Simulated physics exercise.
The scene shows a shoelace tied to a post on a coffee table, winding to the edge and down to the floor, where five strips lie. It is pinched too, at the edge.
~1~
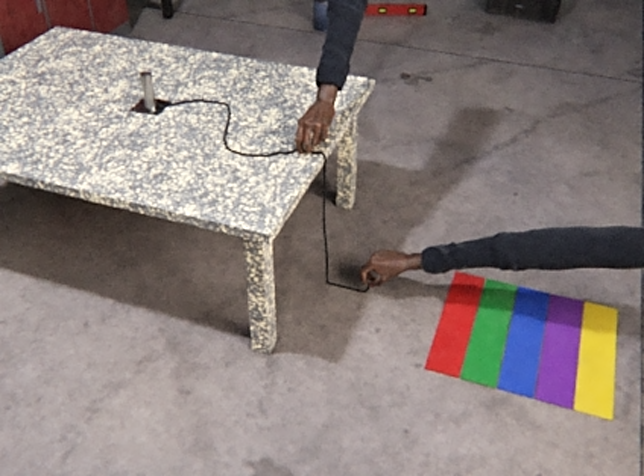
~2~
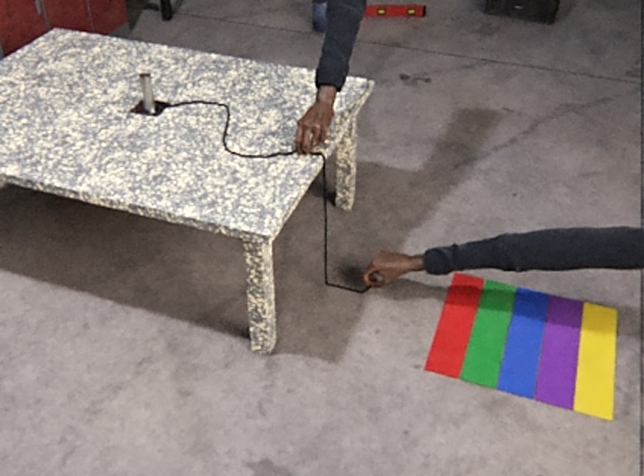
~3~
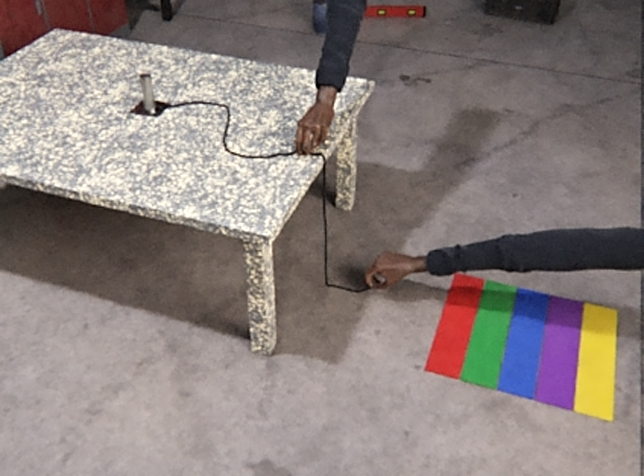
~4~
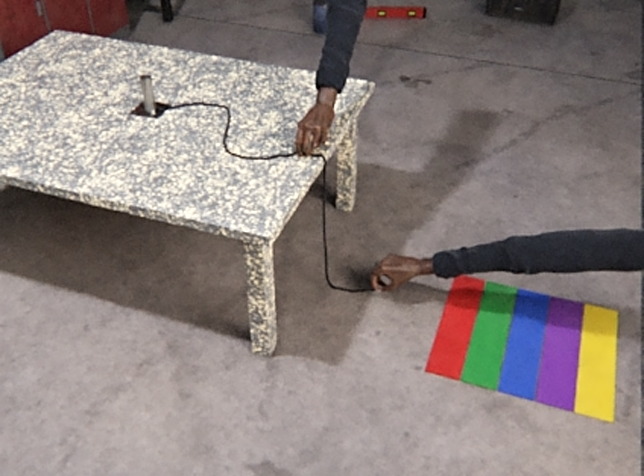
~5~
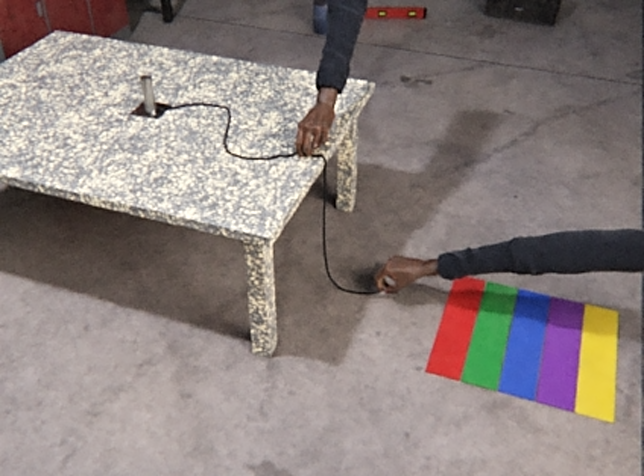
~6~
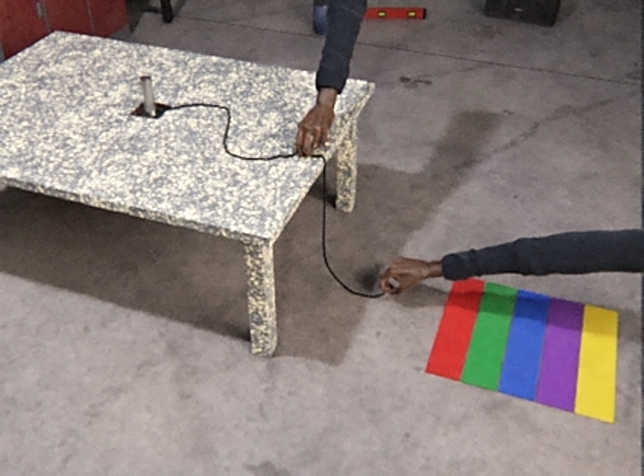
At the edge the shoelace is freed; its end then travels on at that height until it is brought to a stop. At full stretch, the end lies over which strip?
Over the purple strip.
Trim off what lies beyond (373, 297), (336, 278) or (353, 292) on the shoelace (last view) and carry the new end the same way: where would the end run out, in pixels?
Roughly at (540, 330) for the first, (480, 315) for the second and (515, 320) for the third.
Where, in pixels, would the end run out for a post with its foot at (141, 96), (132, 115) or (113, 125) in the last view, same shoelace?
(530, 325), (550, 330) and (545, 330), in that order.
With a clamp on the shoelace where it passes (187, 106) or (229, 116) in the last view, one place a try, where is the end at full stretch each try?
I'd put it around (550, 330) the first time and around (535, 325) the second.
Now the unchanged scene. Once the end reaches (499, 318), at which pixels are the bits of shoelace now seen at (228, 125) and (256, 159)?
You'll find them at about (253, 138) and about (328, 162).
Soon after, end near (498, 318); over green.
After that, end near (541, 328); over blue.
At the stop, end near (566, 335); over purple. It gets as far as the purple strip.
